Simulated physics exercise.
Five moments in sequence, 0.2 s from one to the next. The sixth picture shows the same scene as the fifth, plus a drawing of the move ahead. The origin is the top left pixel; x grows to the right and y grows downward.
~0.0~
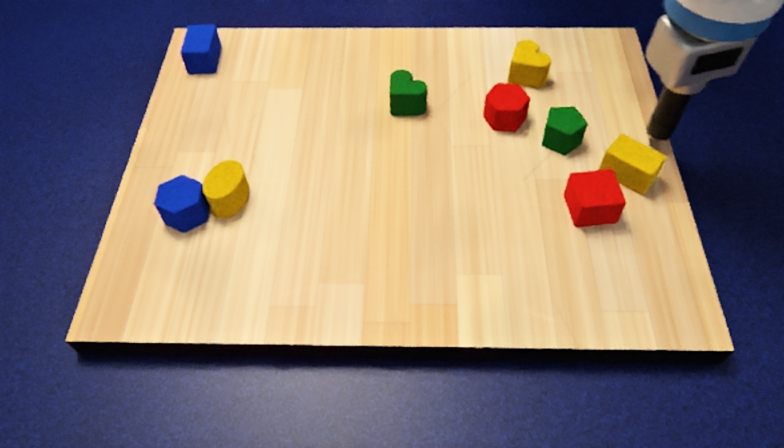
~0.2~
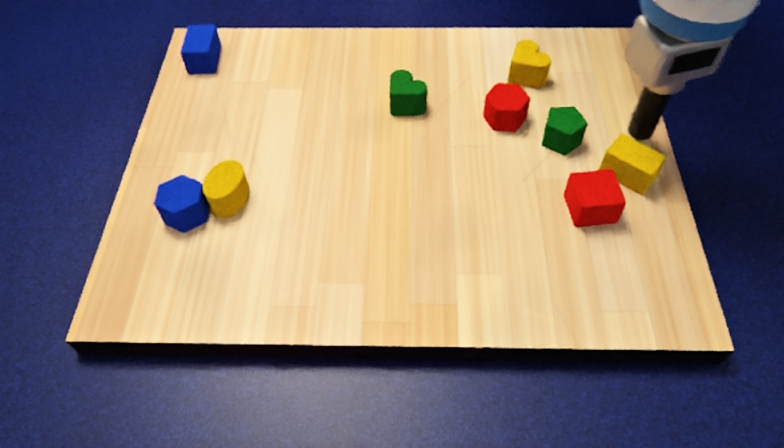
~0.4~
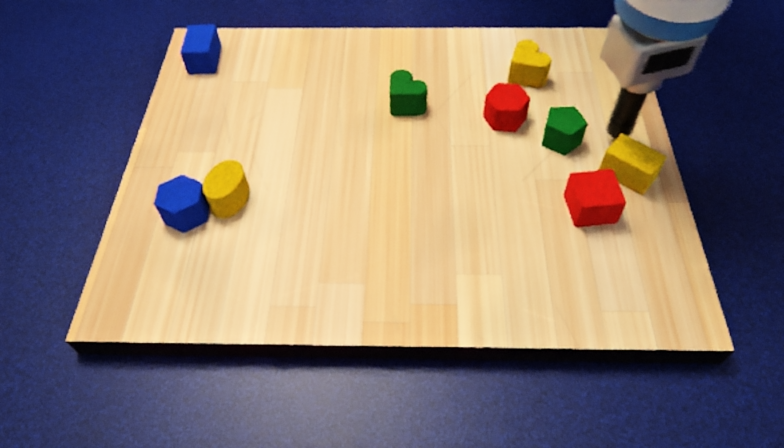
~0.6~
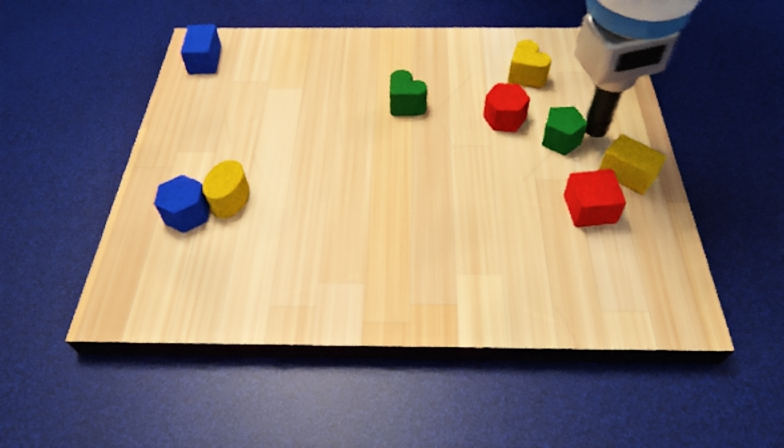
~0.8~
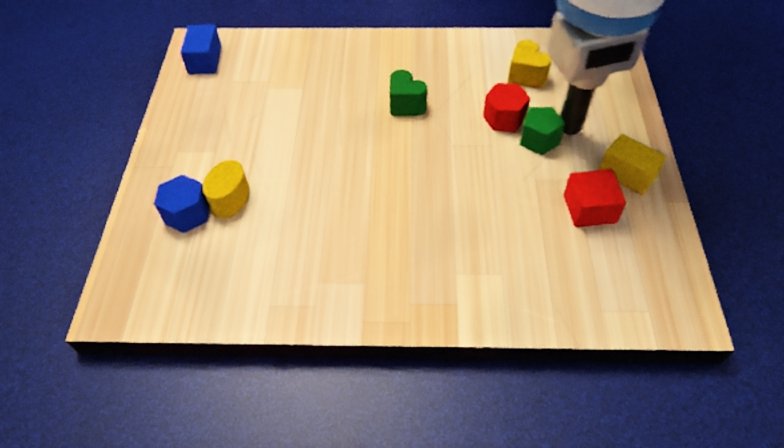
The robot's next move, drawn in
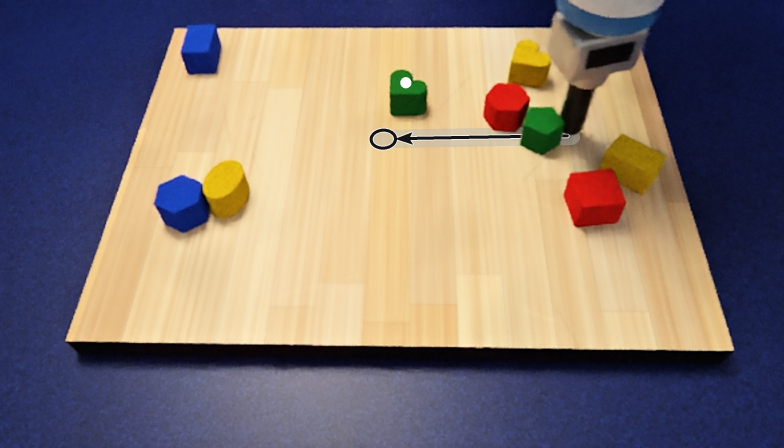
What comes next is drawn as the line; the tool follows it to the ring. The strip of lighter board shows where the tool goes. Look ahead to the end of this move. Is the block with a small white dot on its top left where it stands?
I'd say yes.
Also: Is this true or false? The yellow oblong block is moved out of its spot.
False
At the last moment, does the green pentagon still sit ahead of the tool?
My answer is no.
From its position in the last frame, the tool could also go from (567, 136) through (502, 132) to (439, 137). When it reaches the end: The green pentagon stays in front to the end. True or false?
False
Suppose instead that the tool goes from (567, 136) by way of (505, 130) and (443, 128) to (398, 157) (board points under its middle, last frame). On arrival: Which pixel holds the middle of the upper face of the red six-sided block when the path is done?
Around (481, 84).
Path on the board, from (567, 136) directly to (383, 139); the dot is on the green heart.
The first path, step by step. One third of the way, tool at (507, 128); red six-sided block at (497, 93), turned 35° clockwise; green pentagon at (489, 131), turned 35° anticlockwise.
Two thirds of the way, tool at (445, 129); red six-sided block at (494, 92), turned 45° clockwise; green pentagon at (474, 139), turned 65° anticlockwise.
At the end, tool at (383, 130); green heart in place; red six-sided block at (494, 92), turned 45° clockwise; green pentagon at (474, 139), turned 65° anticlockwise; yellow oblong block in place.
